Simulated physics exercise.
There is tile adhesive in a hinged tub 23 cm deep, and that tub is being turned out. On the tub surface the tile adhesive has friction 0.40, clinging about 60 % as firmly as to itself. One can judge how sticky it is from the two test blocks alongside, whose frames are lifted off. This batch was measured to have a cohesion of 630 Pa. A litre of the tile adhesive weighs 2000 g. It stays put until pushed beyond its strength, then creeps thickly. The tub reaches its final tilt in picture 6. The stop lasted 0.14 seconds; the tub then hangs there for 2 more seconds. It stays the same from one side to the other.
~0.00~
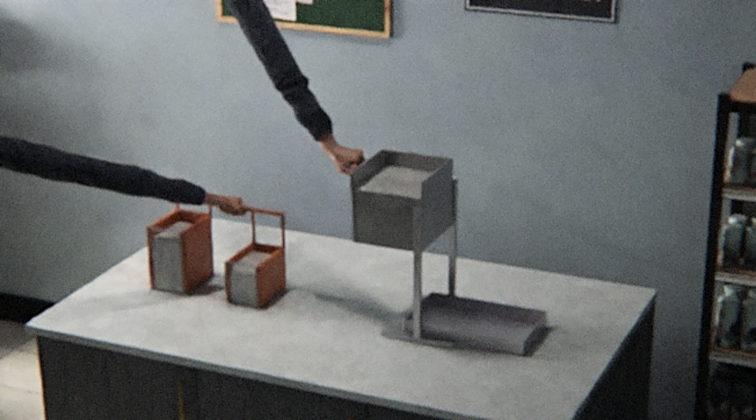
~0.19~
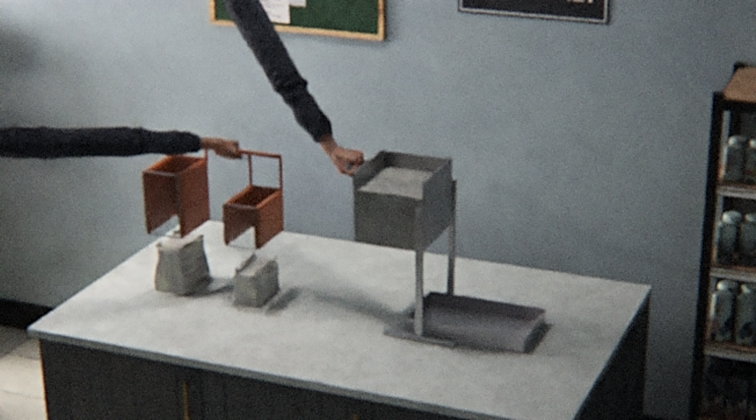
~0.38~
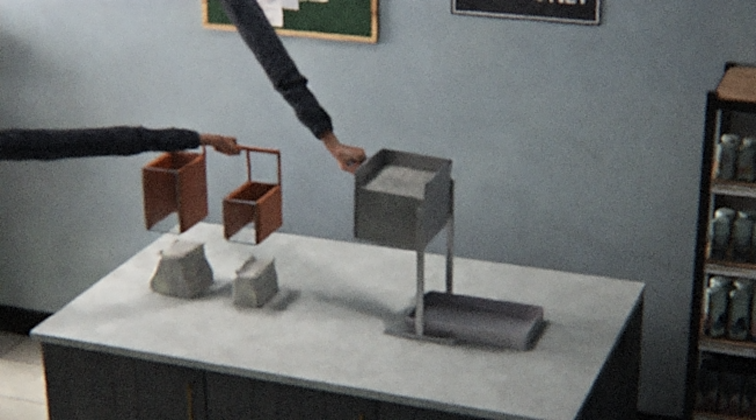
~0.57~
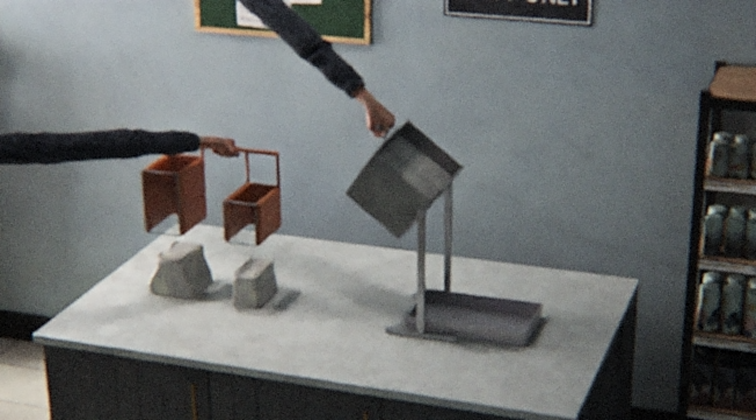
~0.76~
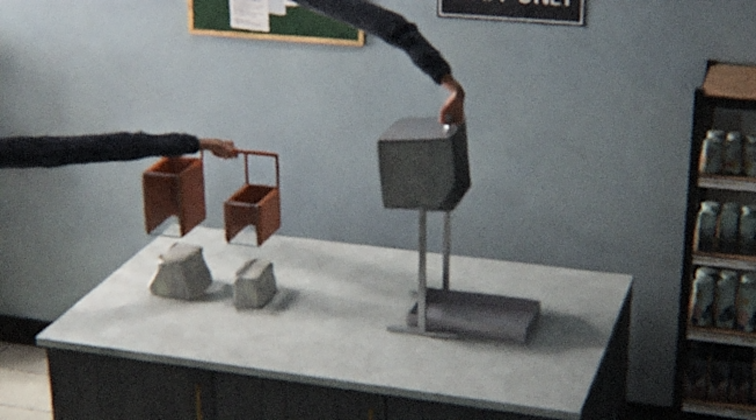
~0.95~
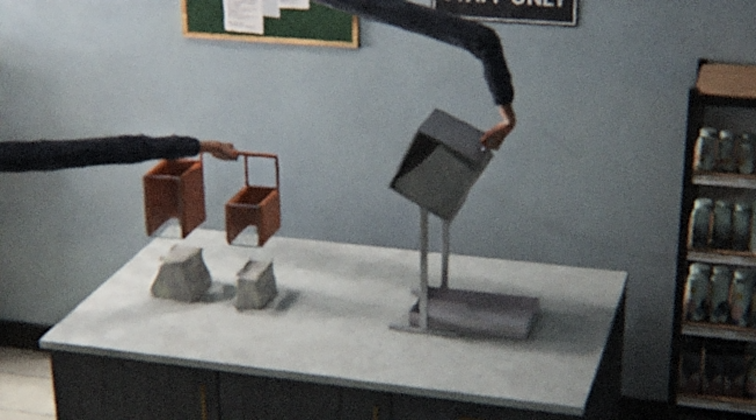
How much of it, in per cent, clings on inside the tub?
I would say close to 0 percent.
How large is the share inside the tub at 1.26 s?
Roughly 12 per cent.
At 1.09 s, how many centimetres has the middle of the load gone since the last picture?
Shift: Roughly 13 cm.
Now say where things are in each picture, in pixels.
In the first picture, handle-side rim at (353, 173), tilt 0 degrees; crest of the tile adhesive at (414, 197); block heights 19 cm, 12 cm (left to right).
In the second picture, handle-side rim at (355, 174), tilt 0 degrees; crest of the tile adhesive at (415, 197); block heights 17 cm, 12 cm (left to right).
In the third picture, handle-side rim at (357, 171), tilt 3 degrees; crest of the tile adhesive at (362, 188); block heights 14 cm, 12 cm (left to right).
In the fourth picture, handle-side rim at (385, 143), tilt 37 degrees; crest of the tile adhesive at (378, 159); block heights 14 cm, 12 cm (left to right).
In the fifth picture, handle-side rim at (446, 141), tilt 85 degrees; crest of the tile adhesive at (425, 143); block heights 14 cm, 12 cm (left to right).
In the sixth picture, handle-side rim at (481, 164), tilt 115 degrees; crest of the tile adhesive at (441, 147); block heights 14 cm, 12 cm (left to right).
After 1.09 s, the tub is at 115 degrees and holds 39 %.
After 1.26 s, the tub is at 115 degrees and holds 11 %.
After 1.43 s, the tub is at 115 degrees and holds 0 %.
After 1.60 s, the tub is at 115 degrees and holds 0 %.
After 2.95 s, the tub is at 115 degrees and holds 0 %.
